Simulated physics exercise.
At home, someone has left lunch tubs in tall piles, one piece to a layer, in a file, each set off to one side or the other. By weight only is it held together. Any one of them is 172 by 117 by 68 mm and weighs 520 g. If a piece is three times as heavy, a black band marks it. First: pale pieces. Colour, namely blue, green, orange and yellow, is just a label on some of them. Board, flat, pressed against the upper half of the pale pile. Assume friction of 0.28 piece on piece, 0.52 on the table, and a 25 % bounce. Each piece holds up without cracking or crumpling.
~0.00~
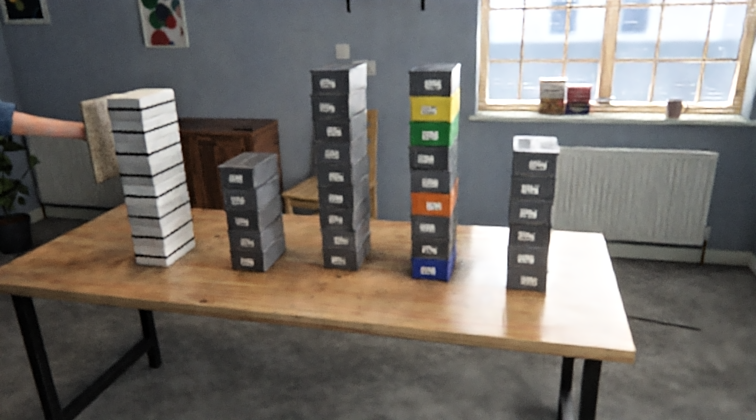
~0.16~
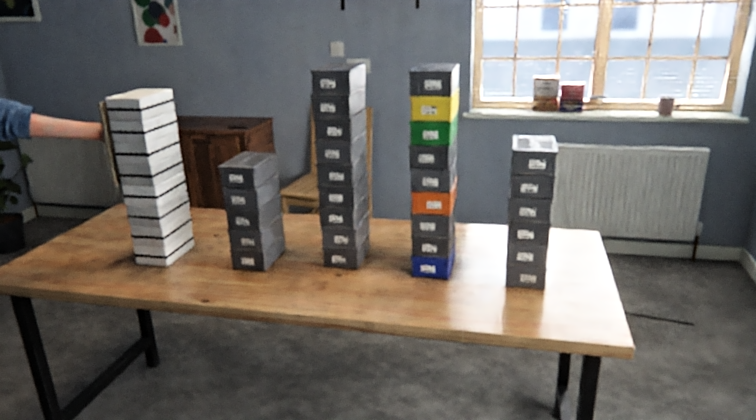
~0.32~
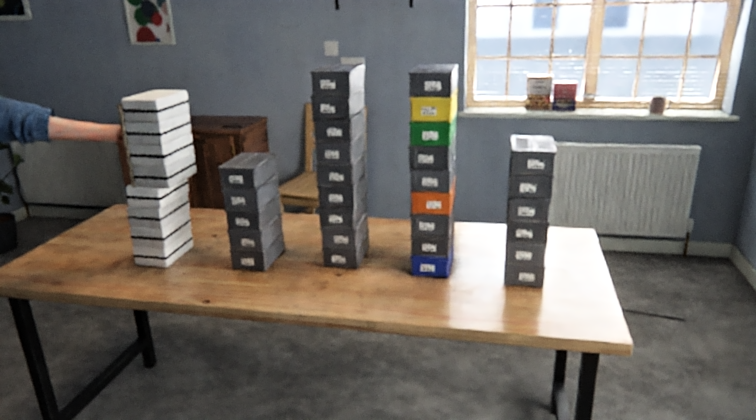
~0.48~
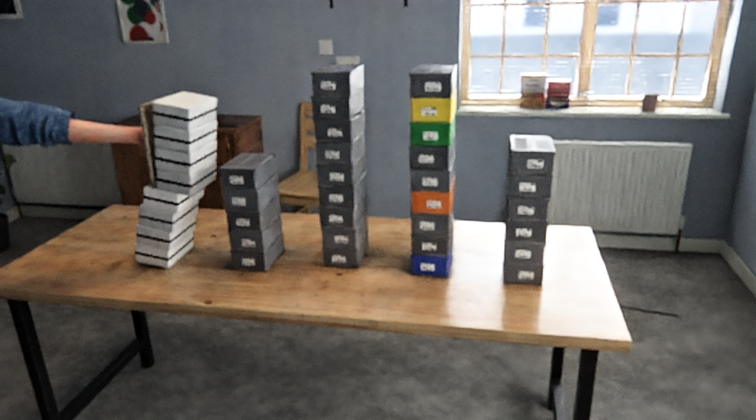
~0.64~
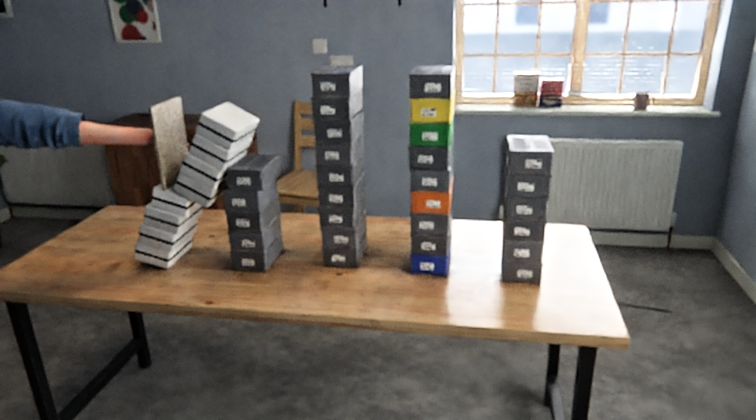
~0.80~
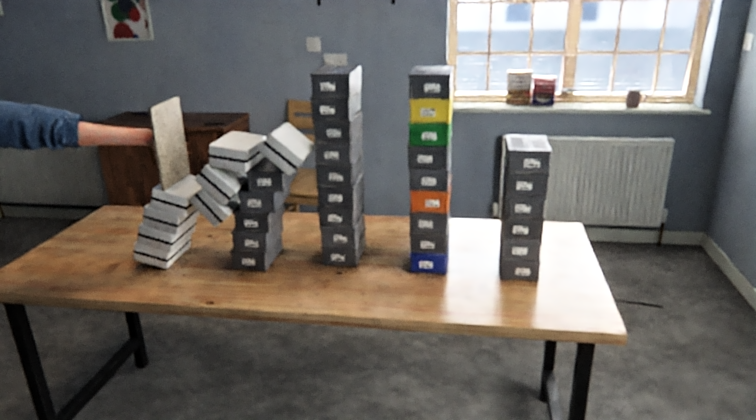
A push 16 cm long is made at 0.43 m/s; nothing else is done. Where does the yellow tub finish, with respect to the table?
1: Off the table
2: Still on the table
1.
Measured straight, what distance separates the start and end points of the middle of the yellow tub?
I'd put it at near 198 cm.
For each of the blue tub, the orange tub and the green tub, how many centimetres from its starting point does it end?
Blue 2 cm, orange 38 cm, green 182 cm.
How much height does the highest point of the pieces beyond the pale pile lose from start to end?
41 cm.
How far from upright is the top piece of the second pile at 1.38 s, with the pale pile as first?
Roughly 100 degrees.
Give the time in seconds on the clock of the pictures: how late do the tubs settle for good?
I'd say around 4.0 seconds.
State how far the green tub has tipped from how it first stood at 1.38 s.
Something like 0°, more or less.
After 1.38 s, 4 of the pale pile down; none of the 29 other tubs off the table, 11 disturbed; yellow tub unmoved.
After 2.28 s, 4 of the pale pile down; 1 of the 29 other tubs off the table; yellow tub 15° from how it stood, 6 cm lower; blue tub 24° from how it stood.
After 3.00 s, 4 of the pale pile down; 11 of the 29 other tubs off the table; yellow tub on its side; green tub upside down.
In the end (4.2 s), 4 of the pale pile down; 11 of the 29 other tubs off the table; yellow tub 1.23 m lower; orange tub 14° from how it stood, 14 cm lower; green tub 1.16 m lower. From the last view, middles, orange tub near (543, 236).
